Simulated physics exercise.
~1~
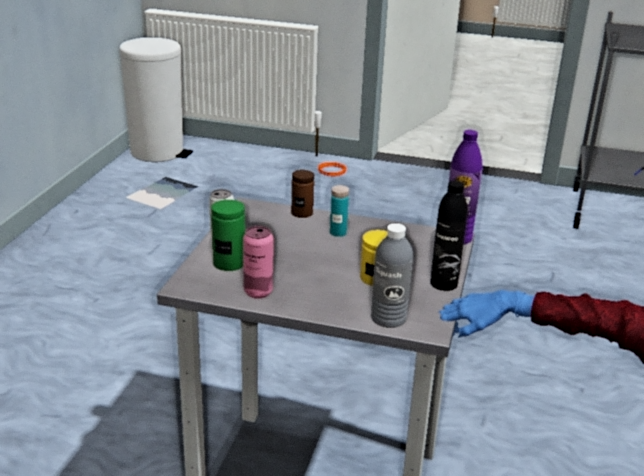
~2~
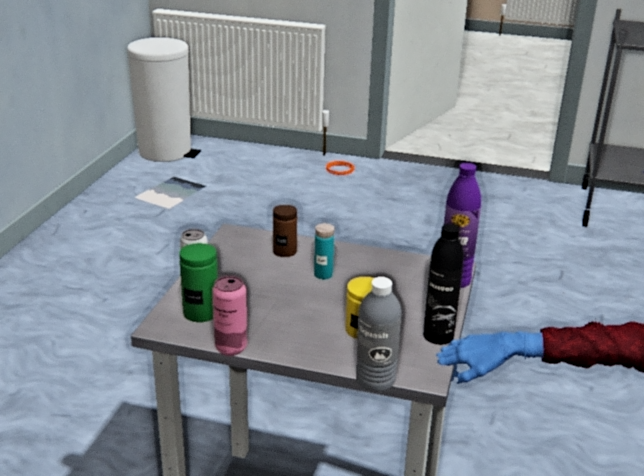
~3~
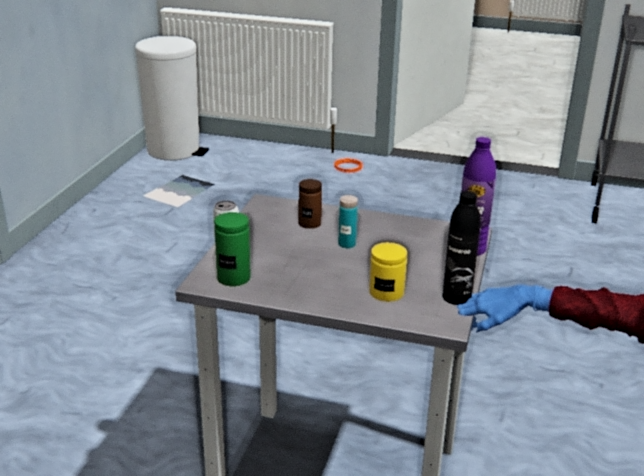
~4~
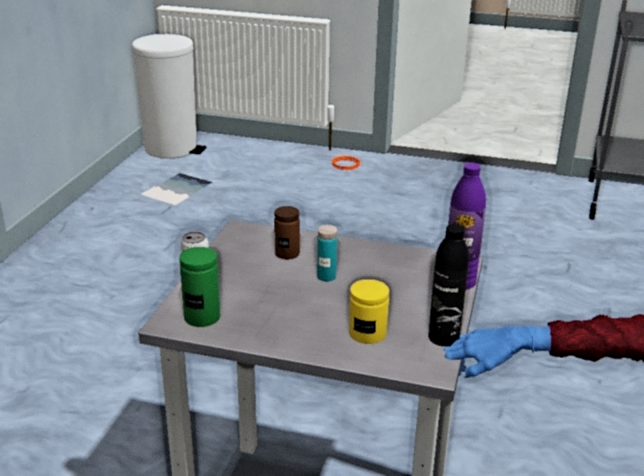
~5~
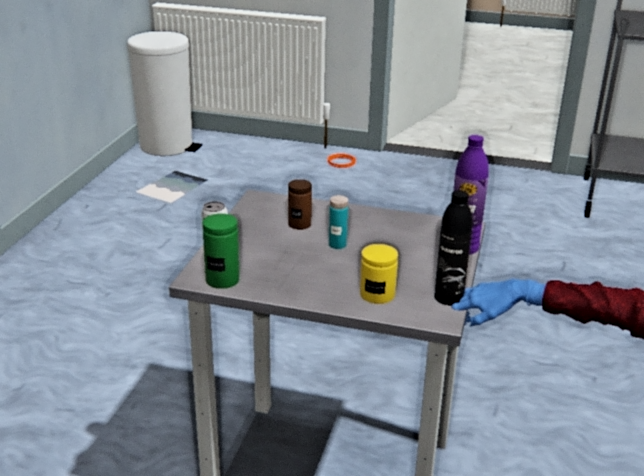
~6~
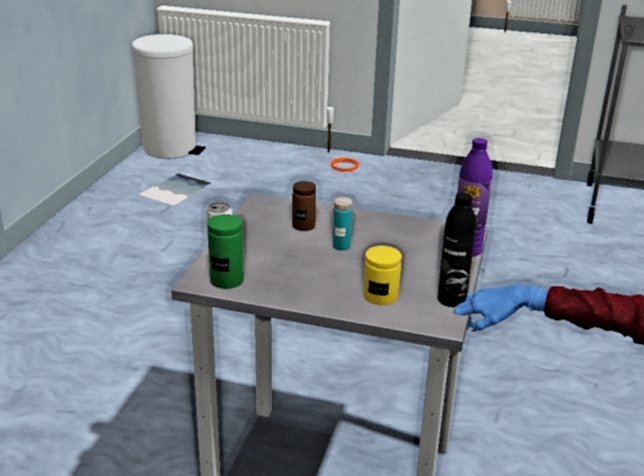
In a pale room with a blue floor, a slightly swaying view looks down on a small grey table, a white bin and radiator behind it. On the table stand green and yellow jars, a pink can, a mostly hidden white can, a brown jar, a turquoise shaker, and grey, black and purple bottles. A blue-gloved hand in a red sleeve stays at the right edge. The table shifts towards the viewer, then back, and the pink can and grey bottle are gone from the top. It shifts forward and back again, and the remaining seven items end upright on it.
